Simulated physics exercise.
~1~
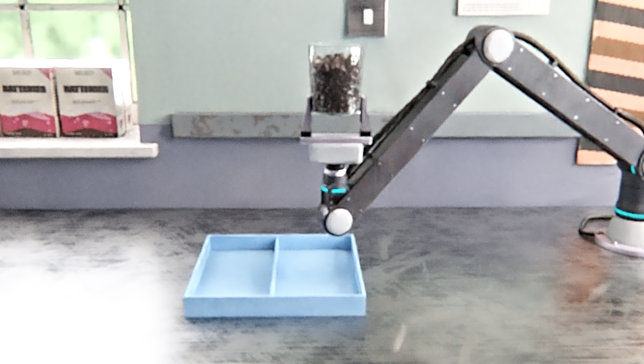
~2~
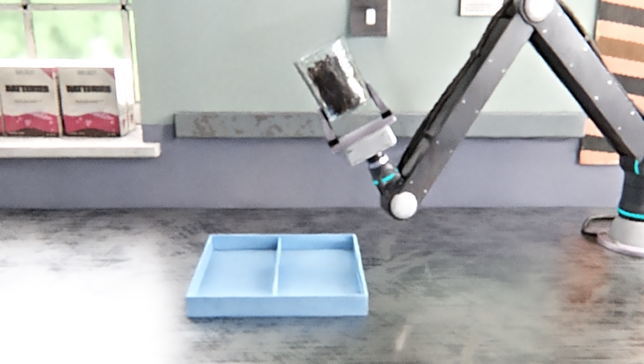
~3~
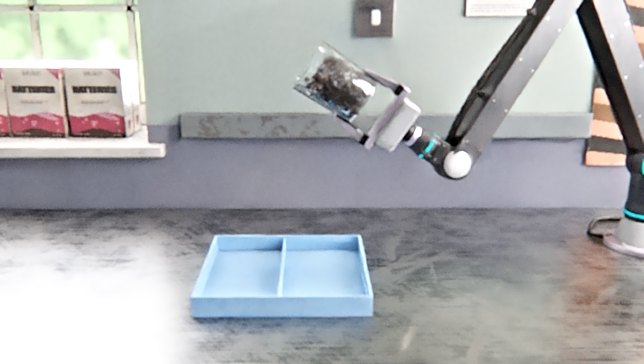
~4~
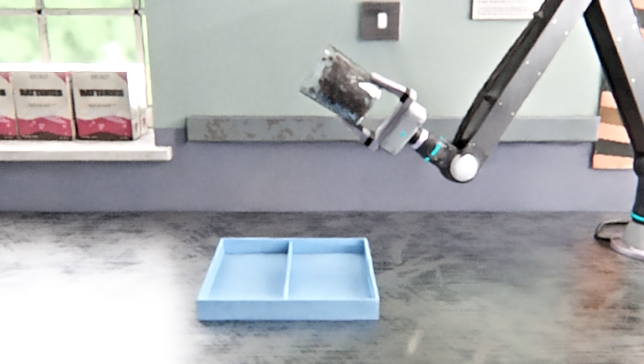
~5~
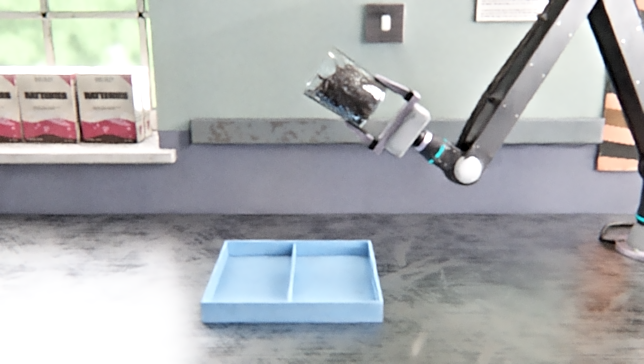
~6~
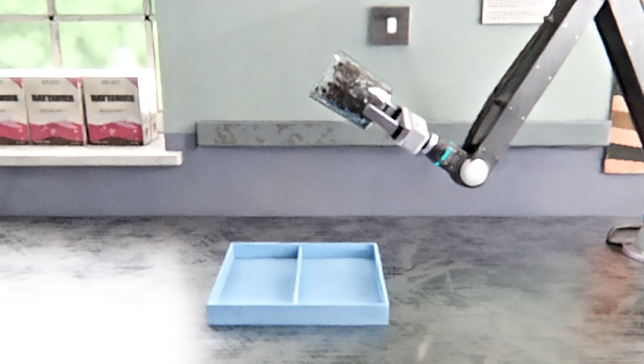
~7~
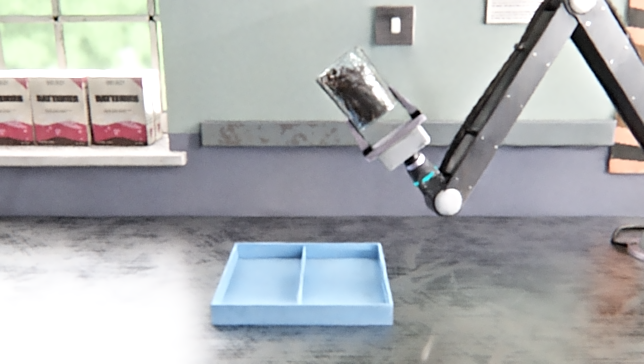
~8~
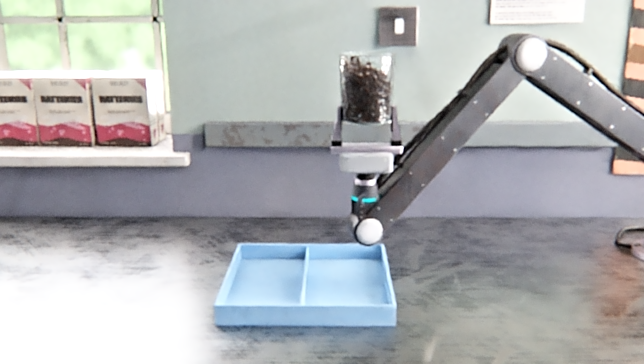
A black and grey robot arm, seen from the side, holds a clear tumbler of dark beans upright above a dark, mottled counter. A pale blue tray with two compartments sits below, red and white boxes stand on a windowsill at left, and a switch is mounted on the pale green wall. The arm tips the tumbler to the left until it leans steeply, its mouth pointing up and away from the arm. Held at that slant, the gripper rolls the tumbler about its length. It then swings the tumbler back upright, with the beans still inside and the tray empty.
